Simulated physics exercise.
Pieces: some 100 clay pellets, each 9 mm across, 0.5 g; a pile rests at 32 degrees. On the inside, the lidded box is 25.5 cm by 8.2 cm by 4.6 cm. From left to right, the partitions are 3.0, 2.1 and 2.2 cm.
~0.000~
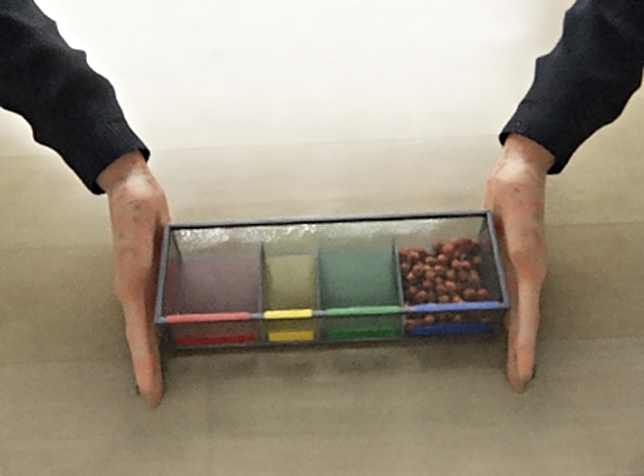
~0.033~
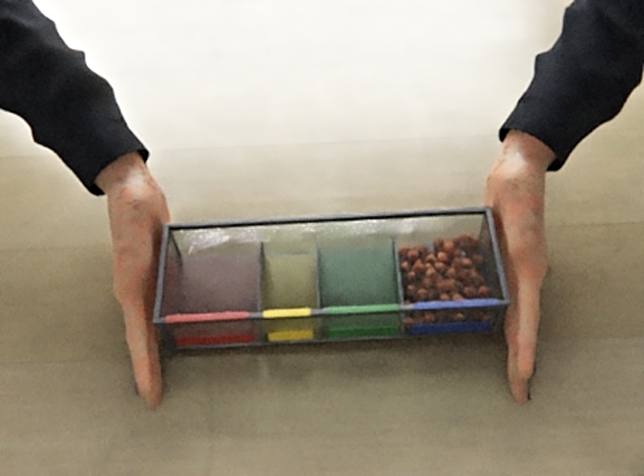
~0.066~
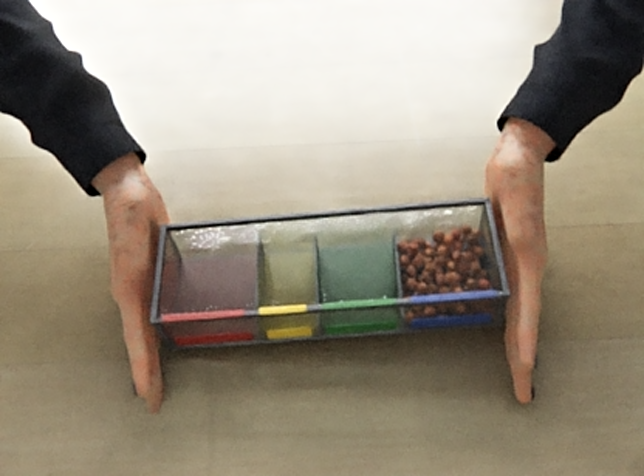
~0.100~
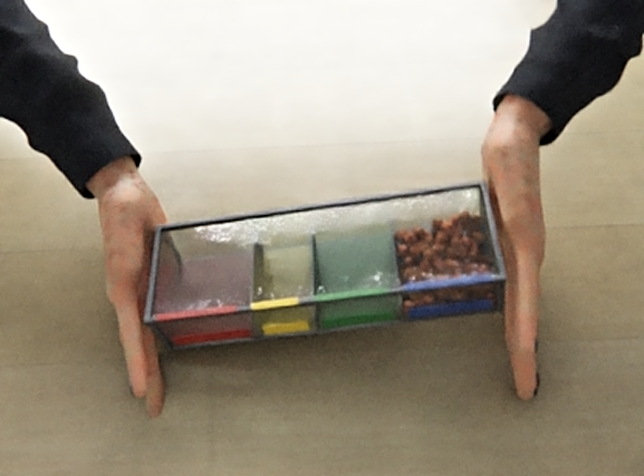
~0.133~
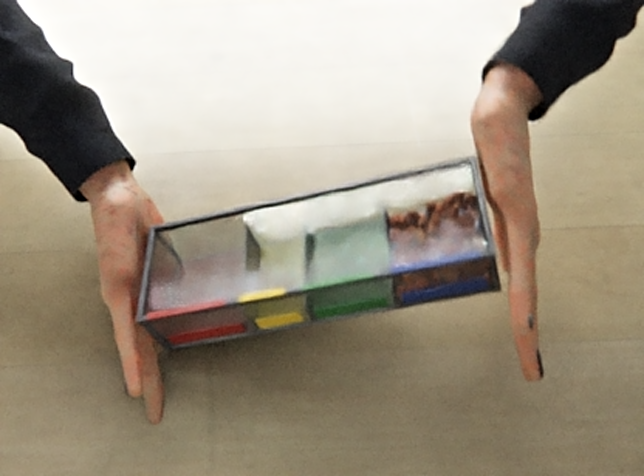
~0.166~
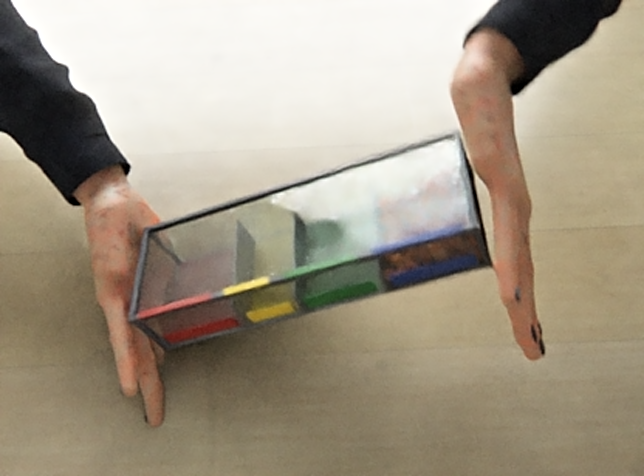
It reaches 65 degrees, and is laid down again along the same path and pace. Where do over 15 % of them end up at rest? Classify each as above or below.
Classification: Red below, blue above, green above, yellow above.
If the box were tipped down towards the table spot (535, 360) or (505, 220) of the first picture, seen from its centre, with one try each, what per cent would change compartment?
First try: Around 0 percent; second try: Around 0 percent.
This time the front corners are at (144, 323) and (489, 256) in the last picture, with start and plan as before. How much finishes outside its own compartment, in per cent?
Something like 50 in a hundred.
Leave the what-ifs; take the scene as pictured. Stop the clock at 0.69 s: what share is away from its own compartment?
Close to 75 in a hundred.
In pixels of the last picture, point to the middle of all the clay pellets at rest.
I'd put it at about (326, 280).
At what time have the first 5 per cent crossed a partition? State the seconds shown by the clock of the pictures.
I'd put it at about 0.40 seconds on the clock.
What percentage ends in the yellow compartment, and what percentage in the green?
Yellow at 45 and green at 25, in per cent.
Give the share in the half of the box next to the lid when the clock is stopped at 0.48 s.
About 70 per cent.
After 0.48 s, tilt 63 degrees; blue 60 %, green 40 %.
After 0.69 s, tilt 24 degrees; red 5 %, blue 25 %, green 25 %, yellow 45 %.
Then, at 1.01 s, tilt 0 degrees; red 5 %, blue 25 %, green 25 %, yellow 45 %.
By 1.3 s all is still; red 5 %, blue 25 %, green 25 %, yellow 45 %.
